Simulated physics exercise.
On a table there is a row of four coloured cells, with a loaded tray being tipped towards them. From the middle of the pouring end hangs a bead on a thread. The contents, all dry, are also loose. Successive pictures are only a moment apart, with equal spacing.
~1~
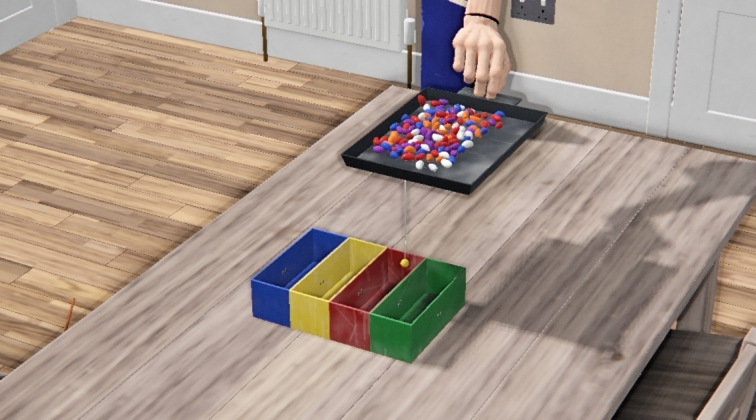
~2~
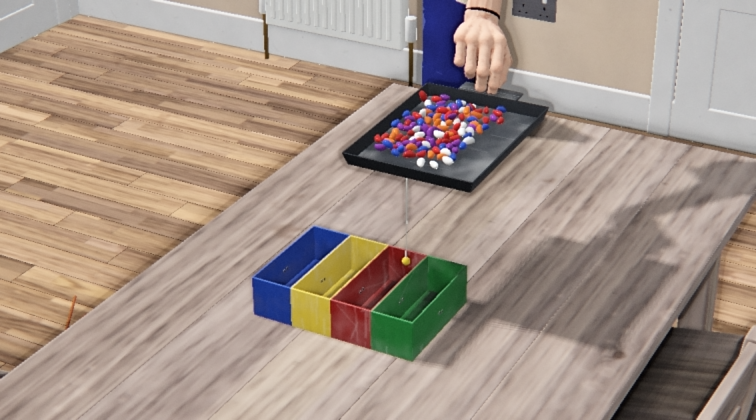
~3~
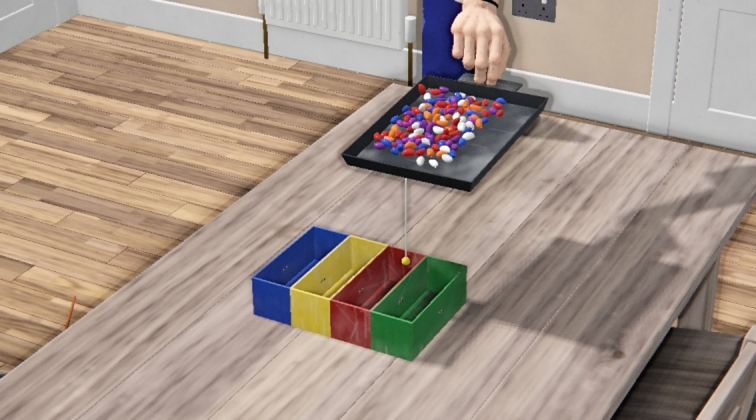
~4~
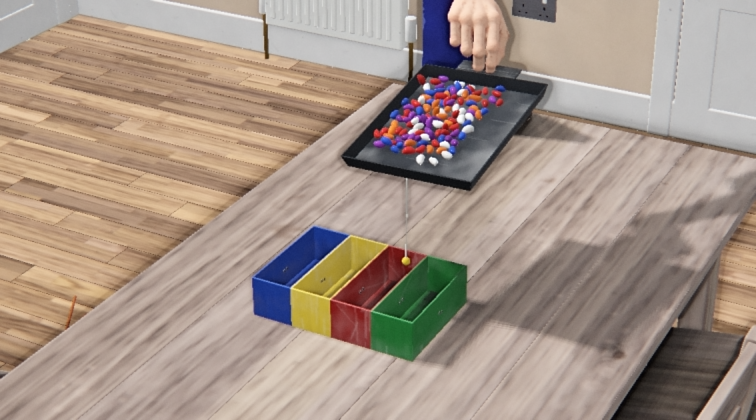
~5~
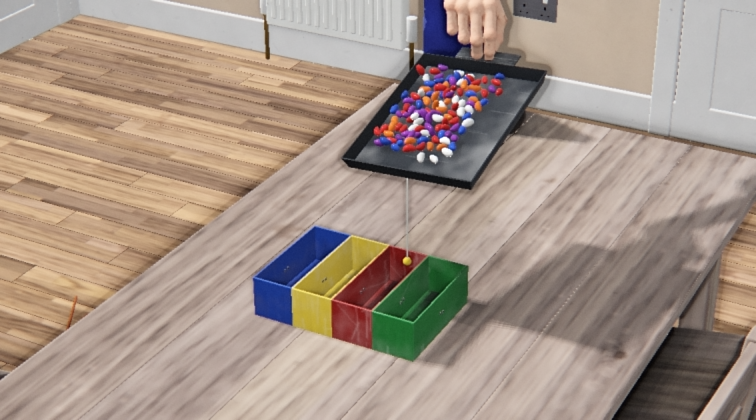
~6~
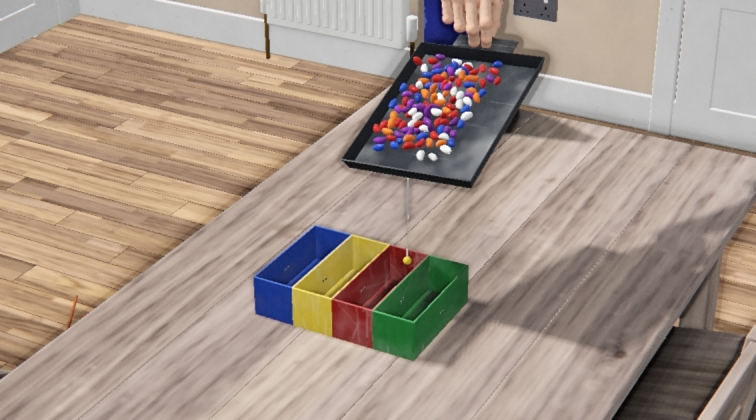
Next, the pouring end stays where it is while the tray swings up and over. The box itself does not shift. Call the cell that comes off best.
The yellow cell comes off best.
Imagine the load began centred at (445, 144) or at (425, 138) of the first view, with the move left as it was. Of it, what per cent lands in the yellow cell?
First case: Around 50 %; second case: Around 40 %.
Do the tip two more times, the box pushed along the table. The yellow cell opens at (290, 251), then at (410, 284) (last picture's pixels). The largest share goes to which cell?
In the first try it is that green cell, in the second it is that blue cell.
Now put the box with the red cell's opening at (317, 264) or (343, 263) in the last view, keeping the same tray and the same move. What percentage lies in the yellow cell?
Trial 1: 0 percent; trial 2: 0 percent.
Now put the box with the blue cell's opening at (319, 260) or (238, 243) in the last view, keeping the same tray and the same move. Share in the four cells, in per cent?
100 % for the first, 60 % for the second.
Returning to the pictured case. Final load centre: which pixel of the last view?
The centre comes to rest near (340, 311).
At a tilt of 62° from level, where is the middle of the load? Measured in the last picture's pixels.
(386, 142).
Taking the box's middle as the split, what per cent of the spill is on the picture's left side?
Looks to be around 80 per cent of the spill.
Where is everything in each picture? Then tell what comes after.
In the first picture, corners of the pouring end (347, 153) and (469, 182), level; middle of the load (435, 134), jelly beans; bead on its thread (405, 263); blue cell (271, 300); yellow cell (310, 311); red cell (350, 323); green cell (391, 335).
In the second picture, corners of the pouring end (348, 152) and (470, 180), level; middle of the load (437, 130).
In the third picture, corners of the pouring end (347, 153) and (469, 179), tipped barely, lowest at the left corner; middle of the load (436, 126).
In the fourth picture, corners of the pouring end (347, 154) and (469, 179), tipped a little, lowest at the left corner; middle of the load (436, 120).
In the fifth picture, corners of the pouring end (347, 156) and (469, 178), tipped a little, lowest at the left corner; middle of the load (435, 114).
In the sixth picture, corners of the pouring end (347, 157) and (468, 178), tipped clearly, lowest at the left corner; middle of the load (434, 107); blue cell (274, 297); yellow cell (312, 308); red cell (352, 320); green cell (393, 332).
Just after the last frame, tray tipped steeply; every one on the tray.
A moment on, tray tipped right over; roughly a third on the tray; roughly a quarter in the yellow cell; about a tenth in the red cell; about a tenth in the blue cell; just a few in the green cell; roughly a quarter falling or outside the box.
Further on, tray tipped past a quarter turn; roughly half in the yellow cell; roughly a quarter in the red cell; about a tenth in the green cell; about a tenth in the blue cell; about a tenth falling or outside the box.
When it is over, tray tipped past a quarter turn; roughly half in the yellow cell; roughly a quarter in the red cell; about a tenth in the green cell; about a tenth in the blue cell; about a tenth outside the box.
